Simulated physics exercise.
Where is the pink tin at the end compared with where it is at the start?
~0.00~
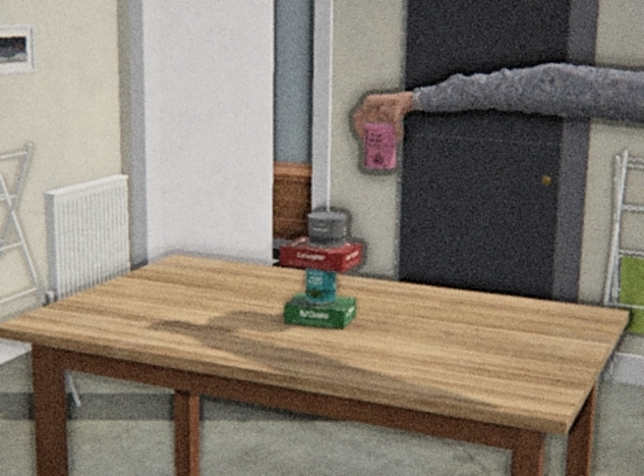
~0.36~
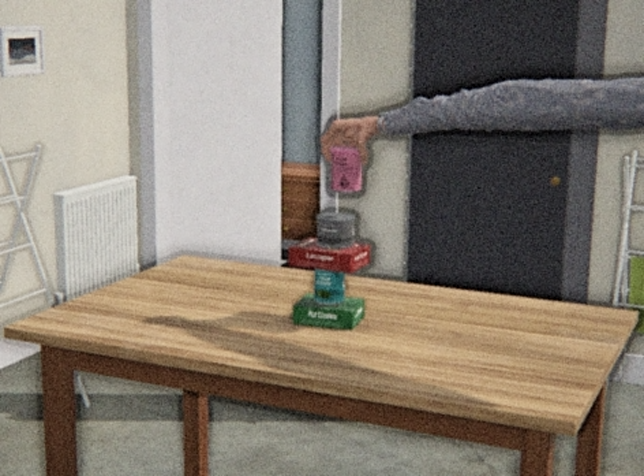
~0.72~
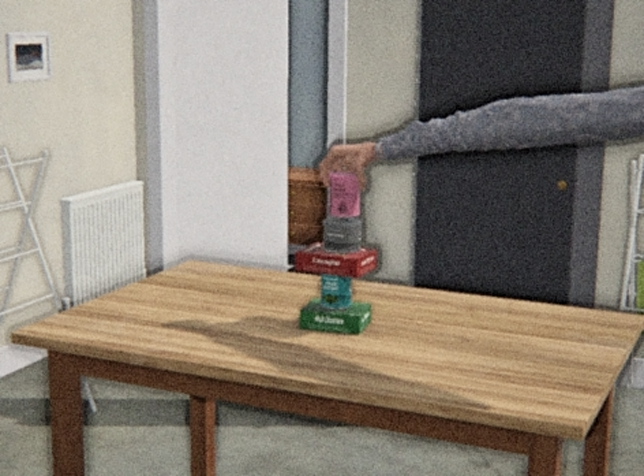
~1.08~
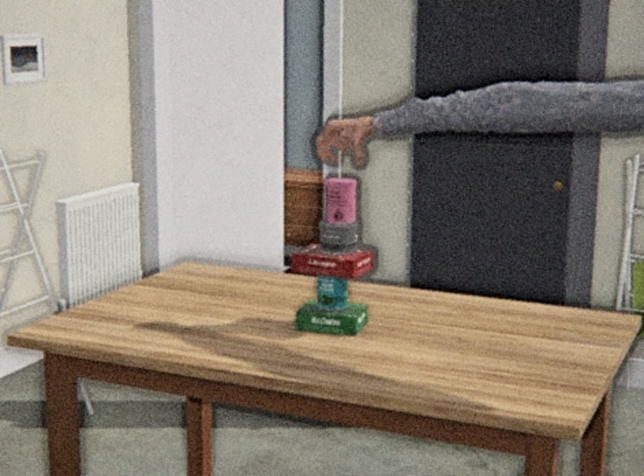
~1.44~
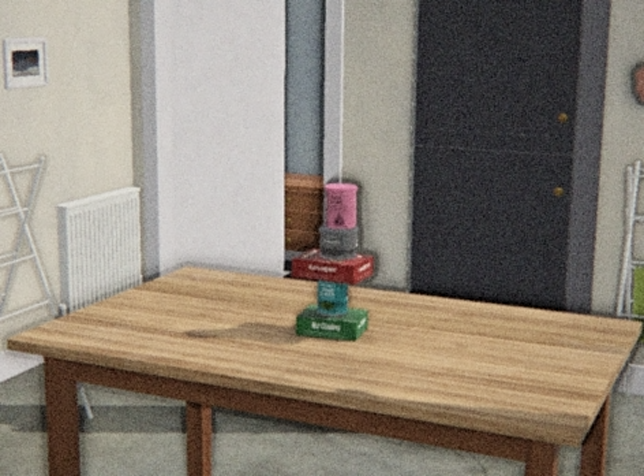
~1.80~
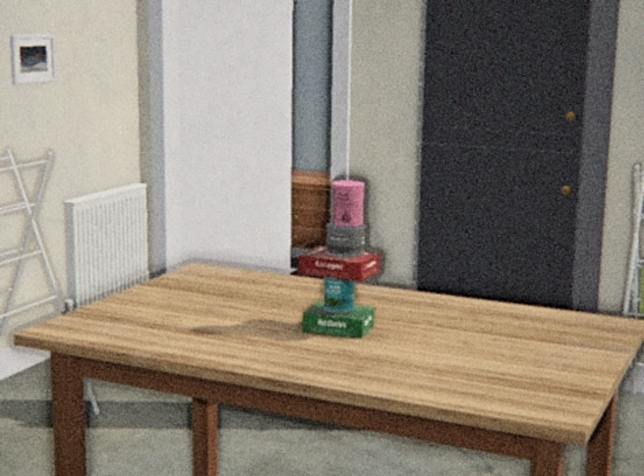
At the start the pink tin is held in the air above and to the right of the pile. At the end it is lower and further left, resting upright on top of the grey tub.
